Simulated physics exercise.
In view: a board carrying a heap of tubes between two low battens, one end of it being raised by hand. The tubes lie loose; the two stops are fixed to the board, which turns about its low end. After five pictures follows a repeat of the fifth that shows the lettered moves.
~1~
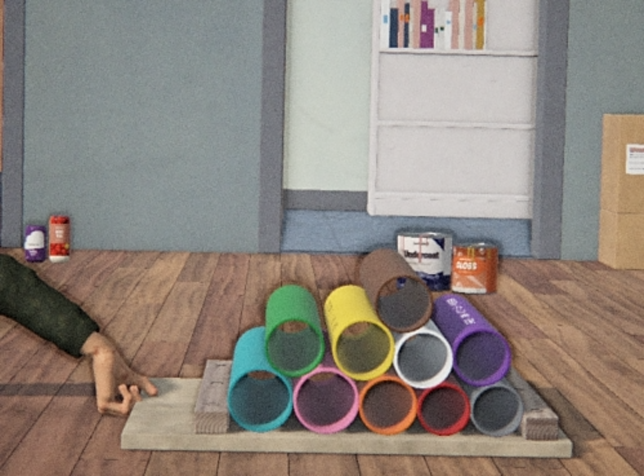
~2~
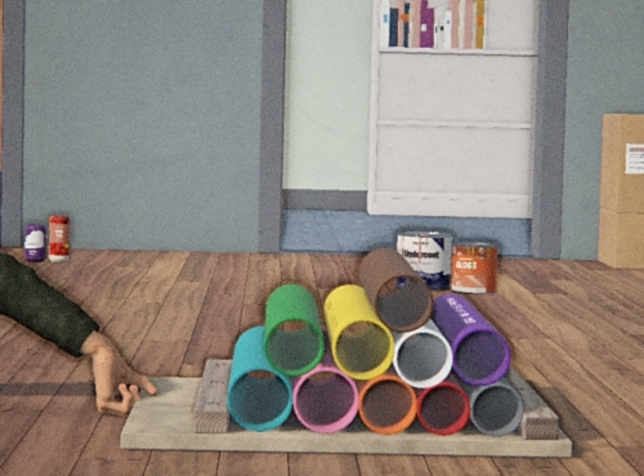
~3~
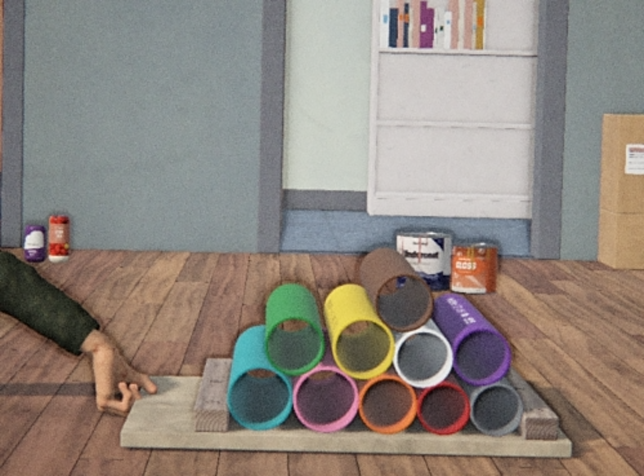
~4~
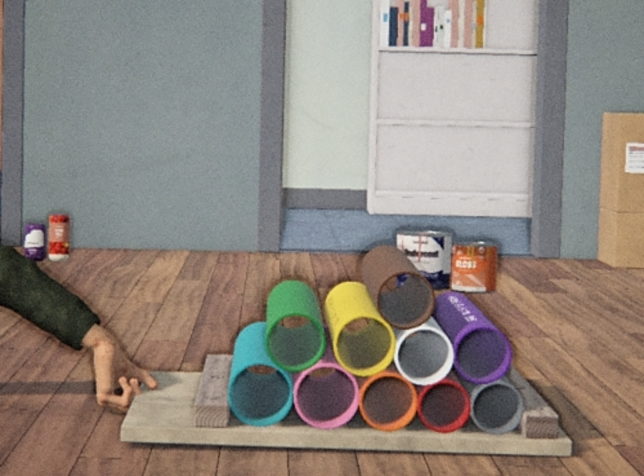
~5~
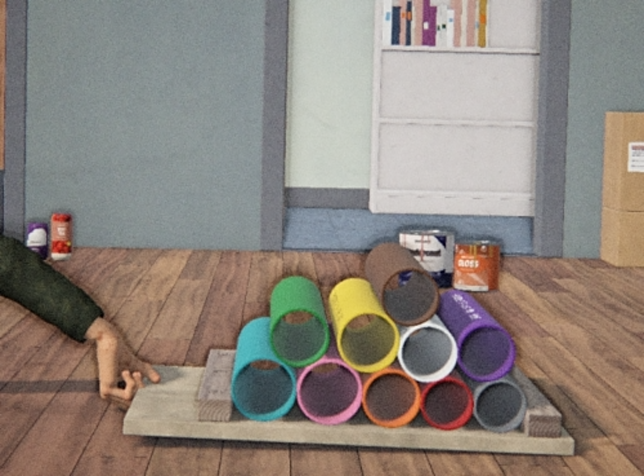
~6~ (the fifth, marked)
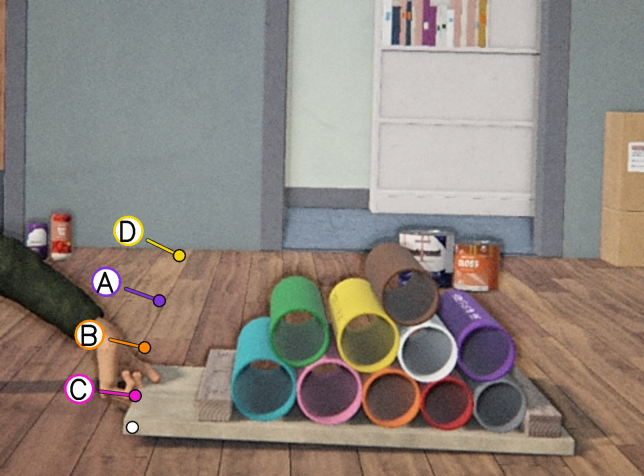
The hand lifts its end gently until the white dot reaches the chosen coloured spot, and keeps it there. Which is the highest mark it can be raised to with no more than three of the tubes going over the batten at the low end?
Lift it to A and no more.
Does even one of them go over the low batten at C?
At C: No.
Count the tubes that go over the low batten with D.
With D, four.
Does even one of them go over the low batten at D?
Yes.
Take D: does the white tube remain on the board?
The white tube: No.
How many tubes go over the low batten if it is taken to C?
The count is none.
On the copy, A at (159, 301); B at (145, 348); C at (135, 396); D at (179, 255); the white dot at (133, 427).
On A. First, board at 13°.
Then, board at 18°.
Finally, board at 18°, two over the low batten (white, purple).
By contrast, B none over the low batten; C none over the low batten; D four over the low batten (white, purple, yellow, brown).
